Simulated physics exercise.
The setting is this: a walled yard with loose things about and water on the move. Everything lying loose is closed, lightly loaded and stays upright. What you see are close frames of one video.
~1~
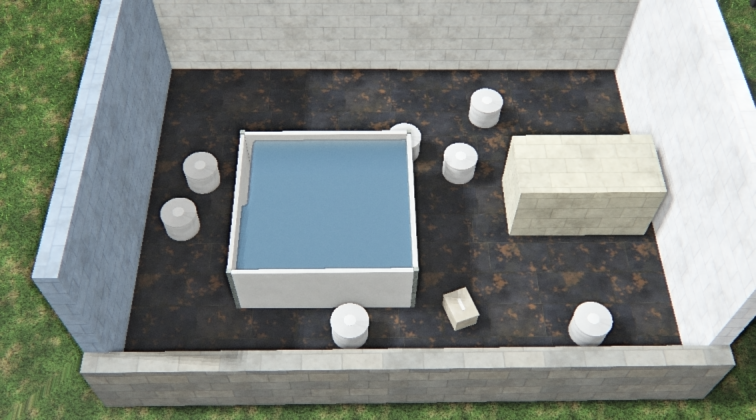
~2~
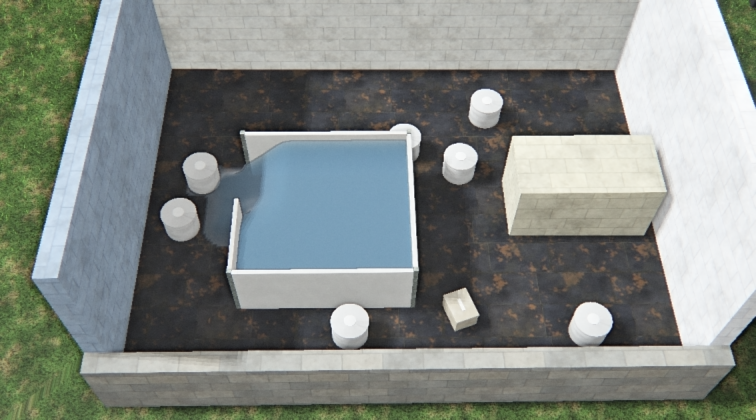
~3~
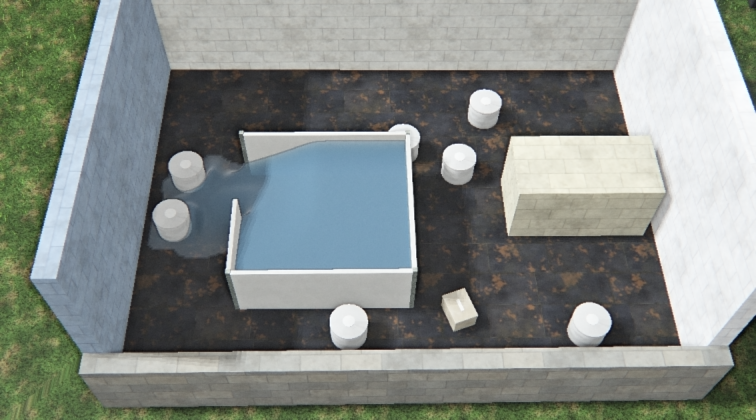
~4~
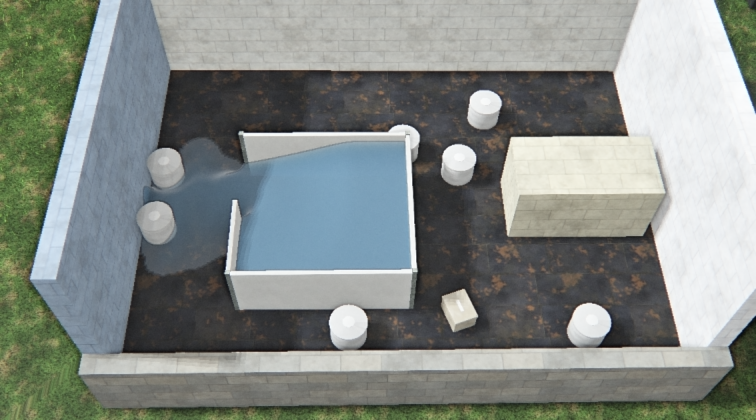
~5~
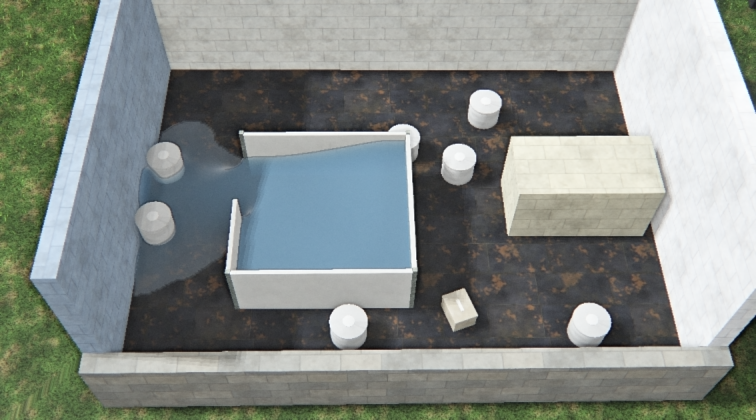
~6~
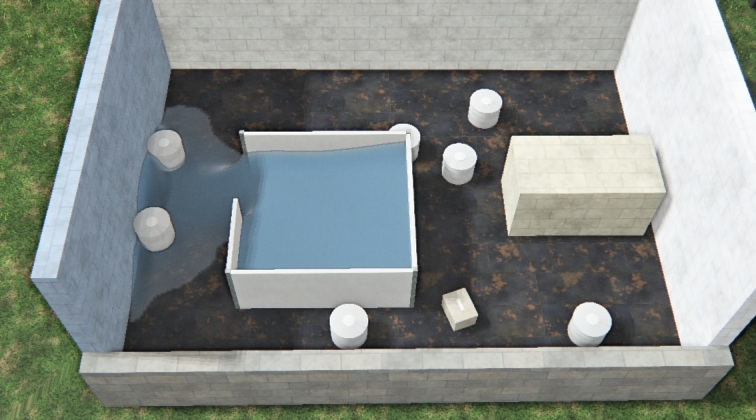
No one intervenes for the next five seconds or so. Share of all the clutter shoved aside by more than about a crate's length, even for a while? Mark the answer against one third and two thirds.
Two thirds or more of them.
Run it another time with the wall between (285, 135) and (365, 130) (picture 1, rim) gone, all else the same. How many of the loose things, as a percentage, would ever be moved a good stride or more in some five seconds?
About 40 per cent.
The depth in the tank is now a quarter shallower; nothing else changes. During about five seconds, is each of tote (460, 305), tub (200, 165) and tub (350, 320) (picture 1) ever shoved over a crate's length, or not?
One: Passed the mark. Two: Passed the mark. Three: Passed the mark.
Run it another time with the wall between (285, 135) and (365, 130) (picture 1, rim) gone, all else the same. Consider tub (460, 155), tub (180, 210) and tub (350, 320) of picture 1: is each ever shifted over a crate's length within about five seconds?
Well, in order they come out as under that mark, beyond that mark and under that mark.
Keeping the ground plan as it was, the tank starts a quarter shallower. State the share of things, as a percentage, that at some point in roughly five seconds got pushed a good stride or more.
Share displaced: Approx. 80 percent.
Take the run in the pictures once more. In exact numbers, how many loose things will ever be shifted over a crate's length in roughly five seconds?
Result - 7.
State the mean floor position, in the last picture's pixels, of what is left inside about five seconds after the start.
What remains is centred near (586, 226).
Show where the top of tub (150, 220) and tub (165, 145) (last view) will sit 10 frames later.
The first top is close to (314, 320) and the second close to (326, 92).
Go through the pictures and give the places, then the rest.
The first picture shows a tub at (200, 165), on the bottom; a tub at (178, 212) rests on the ground; 0 of 8 have shifted.
The second picture shows a tub at (200, 166), on the bottom; a tub at (178, 212), on the bottom; 0 of 8 have shifted.
The third picture shows a tub at (185, 164), on the bottom, close to its start; a tub at (170, 214), on the bottom, close to its start; 2 of 8 have shifted.
The fourth picture shows a tub at (164, 161) rests on the ground, a stride from its start; a tub at (154, 216), on the bottom, close to its start; 2 of 8 have shifted.
The fifth picture shows a tub at (163, 155) rests on the ground, a stride from its start; a tub at (153, 216), afloat, close to its start; 2 of 8 have shifted.
The sixth picture shows a tub at (164, 143) floats, a stride from its start; a tub at (152, 222) floats, a stride from its start; 2 of 8 have shifted.
A moment on, 2 of 8 are well off their spots; 1 afloat.
Next, 2 of 8 are well off their spots; 0 afloat.
Later, 6 of 8 are well off their spots; 1 afloat.
In the end, 7 of 8 are well off their spots, and 7 have been at some point; 5 afloat.
